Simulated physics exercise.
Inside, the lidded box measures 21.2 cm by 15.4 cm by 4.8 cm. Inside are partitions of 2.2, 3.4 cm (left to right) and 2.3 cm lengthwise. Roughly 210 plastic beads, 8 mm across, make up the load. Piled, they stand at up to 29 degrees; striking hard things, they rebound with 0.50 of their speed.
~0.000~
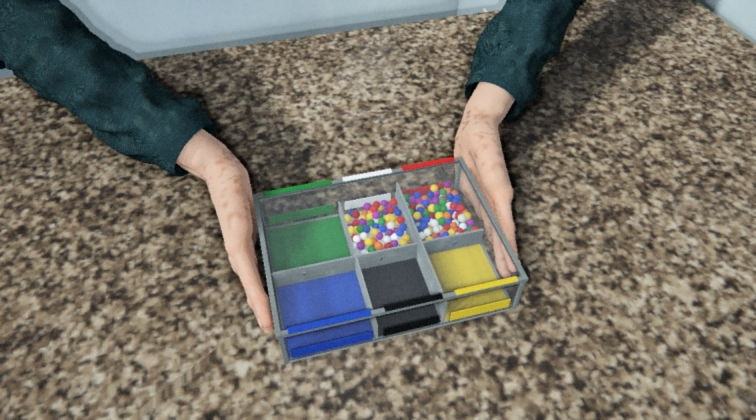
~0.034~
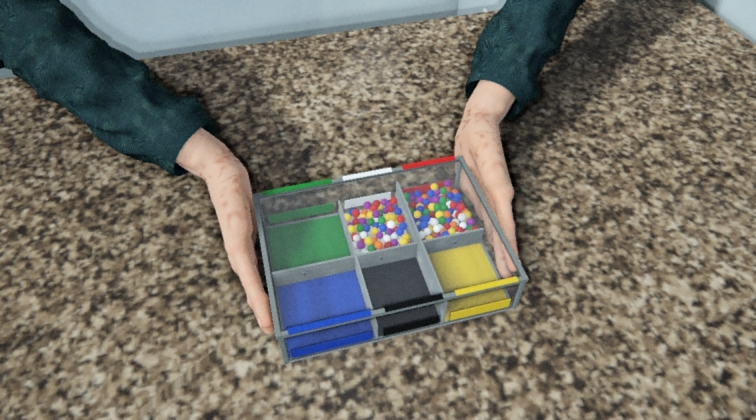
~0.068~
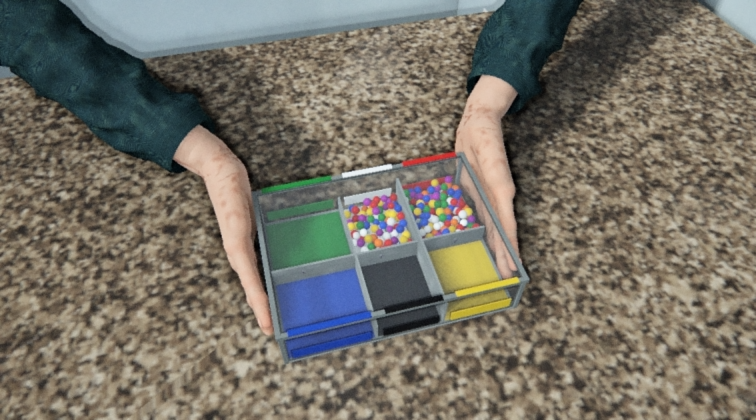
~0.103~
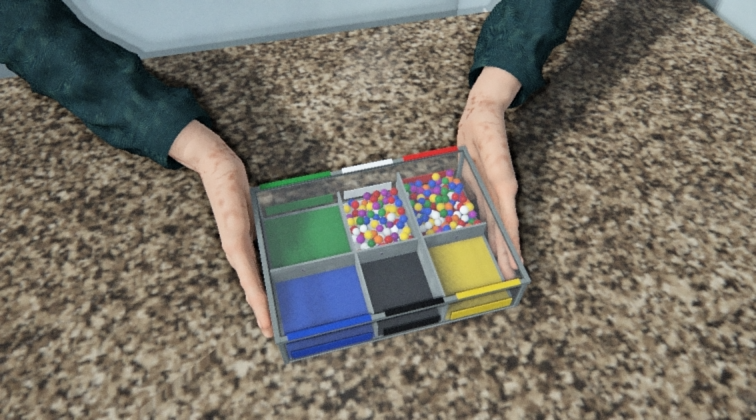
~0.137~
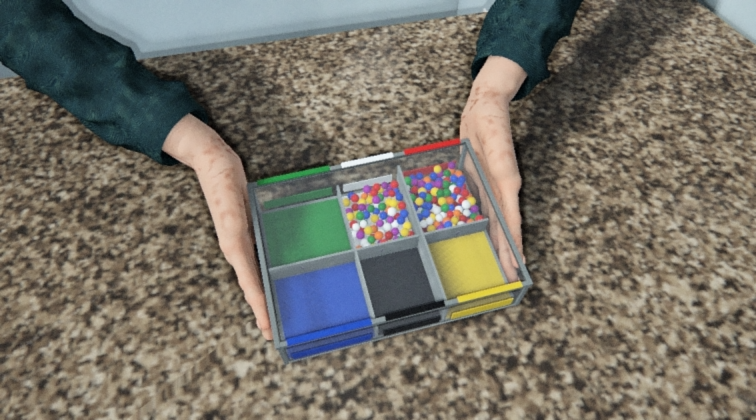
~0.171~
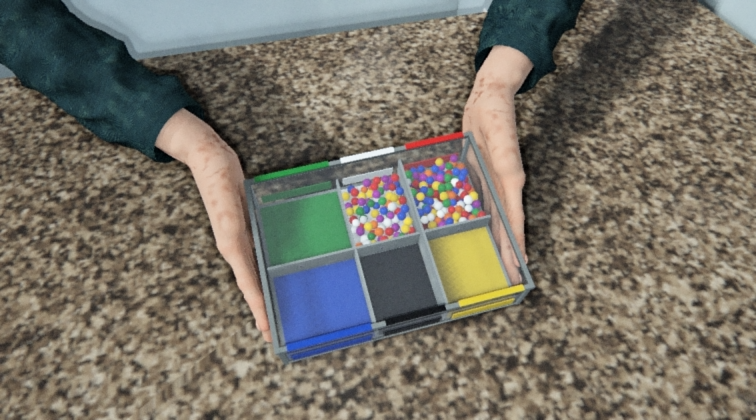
The clip shows two hands holding a clear, divided box on a speckled surface, with multicolored beads in the white and red compartments at the back, as the hands tilt it slightly toward the front left.
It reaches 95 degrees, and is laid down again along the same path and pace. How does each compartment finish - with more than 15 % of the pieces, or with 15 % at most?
Red compartment: At most 15 %, blue compartment: More than 15 %, green compartment: At most 15 %, yellow compartment: More than 15 %, white compartment: At most 15 %, black compartment: More than 15 %.
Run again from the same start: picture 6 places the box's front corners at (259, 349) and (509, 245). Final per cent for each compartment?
Each compartment ends with this per cent: Red 25, blue 45, green 5, yellow 10, white 5 and black 5.
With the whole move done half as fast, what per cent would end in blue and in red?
Result in per cent: Blue 25; red 10.
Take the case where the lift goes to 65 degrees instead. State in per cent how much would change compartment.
About 30 per cent.
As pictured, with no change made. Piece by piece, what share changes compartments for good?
Estimate: Some 95 %.
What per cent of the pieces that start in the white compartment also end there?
About 10 in a hundred.
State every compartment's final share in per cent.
Final shares: Red 5 %; blue 25 %; green 0 %; yellow 45 %; white 0 %; black 25 %.
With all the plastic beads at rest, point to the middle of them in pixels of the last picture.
Look around (424, 305) in the last picture.
After 0.81 s, tilt 95 degrees; red 35 %, blue 5 %, yellow 25 %, white 25 %, black 10 %.
After 1.24 s, tilt 41 degrees; red 5 %, blue 25 %, yellow 45 %, black 25 %.
Then, at 1.74 s, tilt 0 degrees; red 5 %, blue 25 %, yellow 45 %, black 25 %.
At rest (2.3 s), red 5 %, blue 25 %, green 0 %, yellow 45 %, white 0 %, black 25 %.
